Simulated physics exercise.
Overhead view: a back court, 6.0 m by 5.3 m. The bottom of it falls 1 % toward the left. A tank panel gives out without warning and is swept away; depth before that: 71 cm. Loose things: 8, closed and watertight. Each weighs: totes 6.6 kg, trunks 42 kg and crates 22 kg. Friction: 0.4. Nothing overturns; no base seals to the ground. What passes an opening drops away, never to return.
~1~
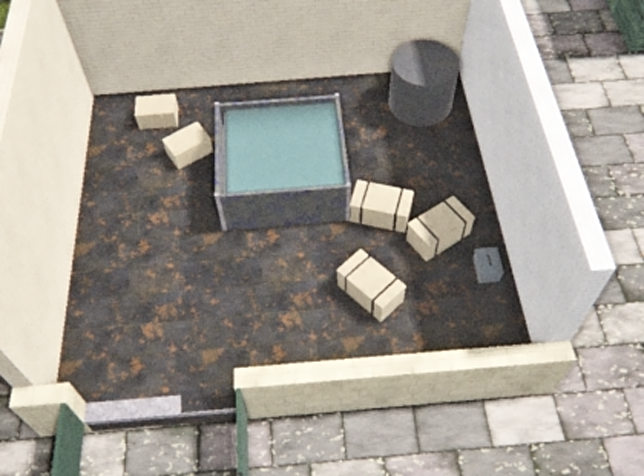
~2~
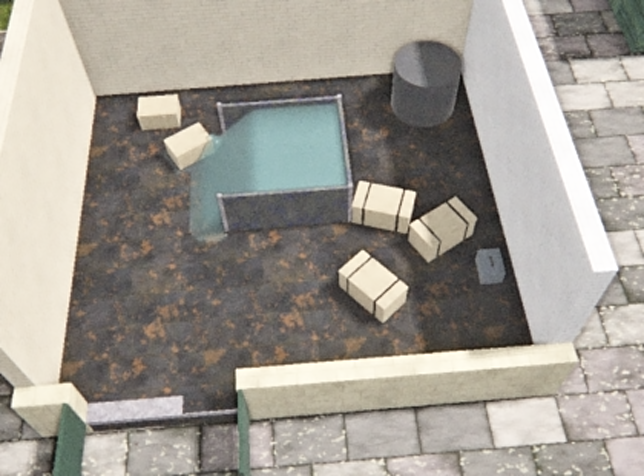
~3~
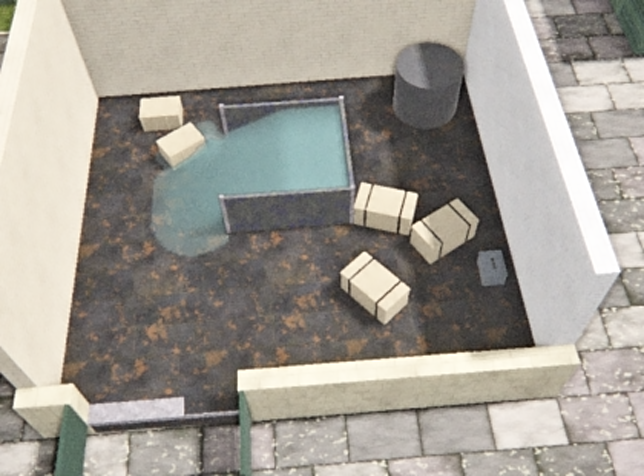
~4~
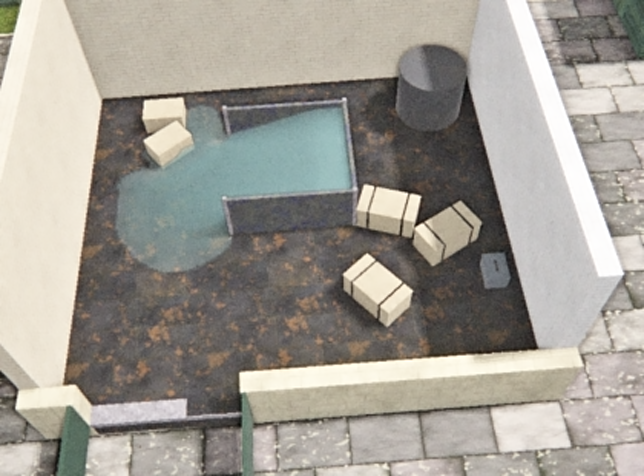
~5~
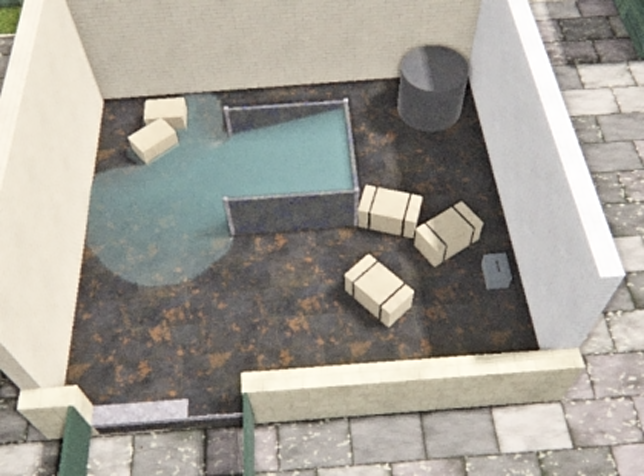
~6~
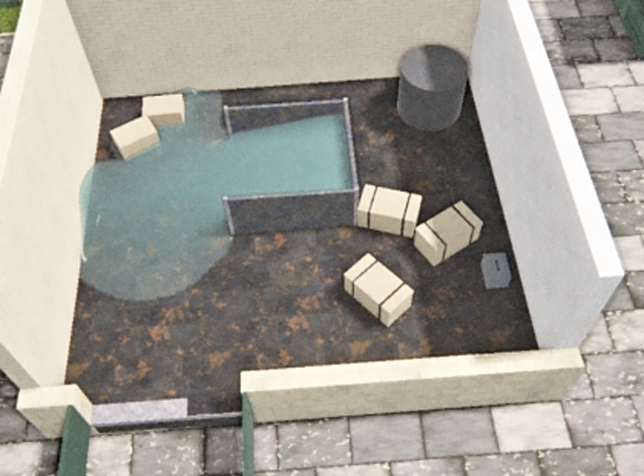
The footage shows a walled court with a water tank, pale crates and strapped trunks; the tank's left side opens, water spreads leftward across the dark floor, and a nearby crate slides left while the strapped trunks stay still.
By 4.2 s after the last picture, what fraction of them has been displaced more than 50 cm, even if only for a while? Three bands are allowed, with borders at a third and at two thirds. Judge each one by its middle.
That would be from a third to two thirds of them.
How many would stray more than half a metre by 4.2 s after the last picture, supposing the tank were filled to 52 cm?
Then 4.
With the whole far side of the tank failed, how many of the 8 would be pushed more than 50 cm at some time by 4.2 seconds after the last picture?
You'd get 6 in that case.
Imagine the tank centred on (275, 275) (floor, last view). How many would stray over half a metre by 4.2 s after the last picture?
The count would be 3.
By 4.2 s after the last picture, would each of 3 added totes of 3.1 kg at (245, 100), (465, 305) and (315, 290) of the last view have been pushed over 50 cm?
Order as given: Goes farther, stays inside it, stays inside it.
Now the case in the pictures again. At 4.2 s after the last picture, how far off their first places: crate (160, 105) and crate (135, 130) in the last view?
Shifts in order: 350 cm; 250 cm.
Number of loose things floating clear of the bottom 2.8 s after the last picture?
At that instant the tally stands at 1.
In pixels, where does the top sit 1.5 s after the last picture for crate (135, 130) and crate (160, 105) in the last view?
I'd say close to (129, 83) and close to (187, 87).
Then, 0.4 s after the last picture 1 of 8 are over 50 cm from their spots; 0 afloat.
Then, 1.5 s after the last picture 1 of 8 are over 50 cm from their spots; 1 afloat.
Then, 2.8 s after the last picture 4 of 8 are over 50 cm from their spots; 1 afloat.
Then, 4.2 s after the last picture 4 of 8 are over 50 cm from their spots, and 4 have been at some point; 1 afloat.
